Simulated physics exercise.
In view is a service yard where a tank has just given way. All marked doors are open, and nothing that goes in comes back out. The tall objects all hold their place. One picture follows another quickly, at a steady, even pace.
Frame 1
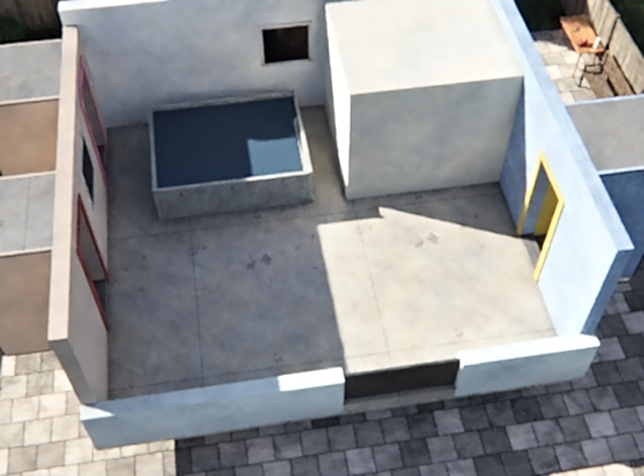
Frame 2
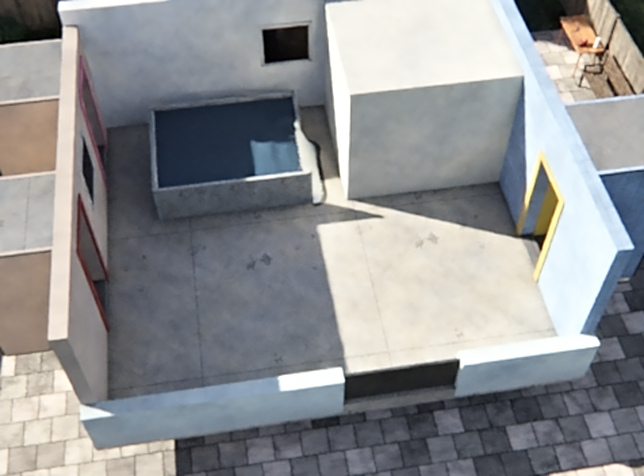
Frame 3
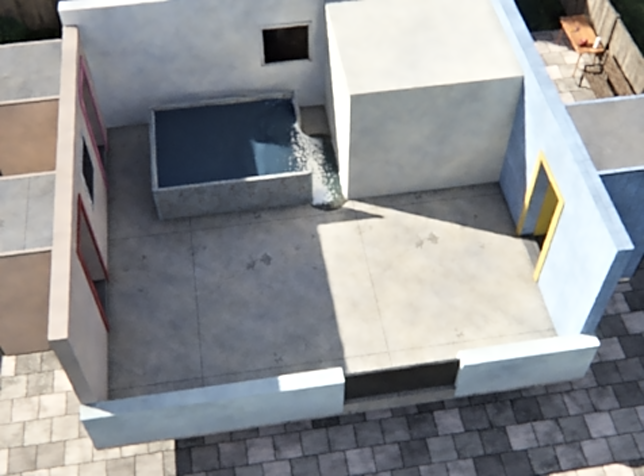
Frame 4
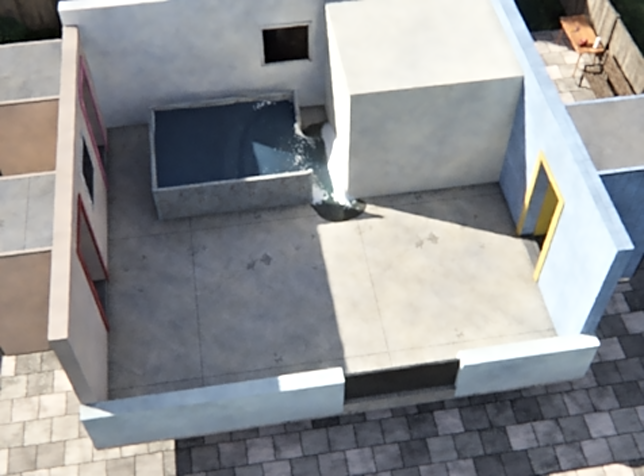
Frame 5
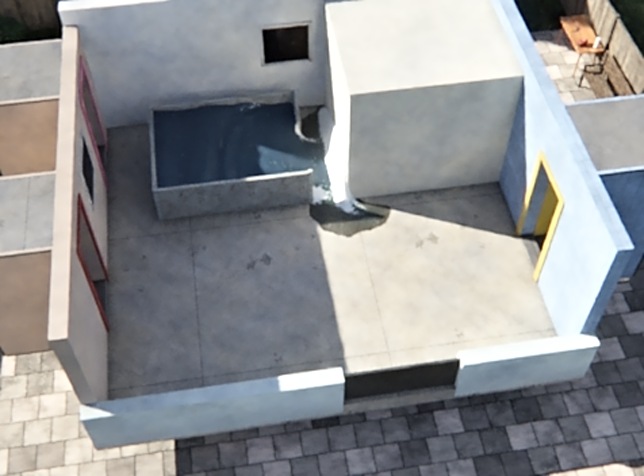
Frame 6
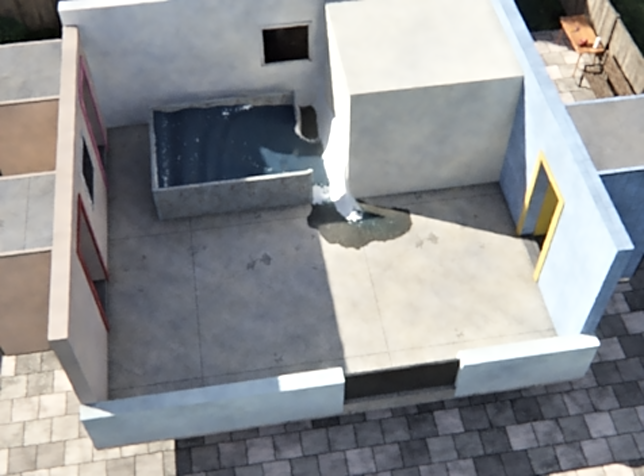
Water pouring from the right side of a raised tank in a walled concrete yard, spreading a dark puddle across the floor.
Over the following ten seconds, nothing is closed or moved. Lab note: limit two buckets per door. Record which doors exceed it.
Result: The yellow door will let through over two buckets. The red door will let through no more than two buckets. The pink door will let through no more than two buckets.
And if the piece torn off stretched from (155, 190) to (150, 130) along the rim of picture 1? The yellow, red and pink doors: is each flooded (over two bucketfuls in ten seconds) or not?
Result per door - yellow door: Exceeds; red door: Does not exceed; pink door: Exceeds.
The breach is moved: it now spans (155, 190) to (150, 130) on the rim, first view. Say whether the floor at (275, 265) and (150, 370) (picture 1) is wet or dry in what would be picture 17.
Untouched, then soaked.
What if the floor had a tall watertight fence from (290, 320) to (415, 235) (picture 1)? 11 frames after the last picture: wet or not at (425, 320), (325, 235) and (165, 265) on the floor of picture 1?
Reading them off in sequence: Spared, swamped, spared.
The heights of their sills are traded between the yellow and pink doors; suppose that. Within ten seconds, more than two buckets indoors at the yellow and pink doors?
Yellow door falls short of the threshold; pink door exceeds the threshold.
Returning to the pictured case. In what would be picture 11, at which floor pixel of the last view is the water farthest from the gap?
Approximate pixel: (460, 287).
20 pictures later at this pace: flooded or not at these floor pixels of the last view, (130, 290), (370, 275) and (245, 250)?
Point by point: Not yet wet, inundated, not yet wet.
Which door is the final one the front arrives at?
Last comes the door marked red.
A moment on, water covers 25 % of the floor; the yellow door not reached, the red door not reached, the pink door not reached.
Next, water covers 55 % of the floor; the yellow door not reached, the red door not reached, the pink door not reached.
Then, water covers 70 % of the floor; the yellow door under two buckets in, the red door not reached, the pink door wet at the sill, nothing in.
Later, water covers 85 % of the floor; the yellow door over two buckets in, the red door wet at the sill, nothing in, the pink door wet at the sill, nothing in.
In the end, water covers 100 % of the floor; the yellow door over two buckets in, the red door wet at the sill, nothing in, the pink door wet at the sill, nothing in.
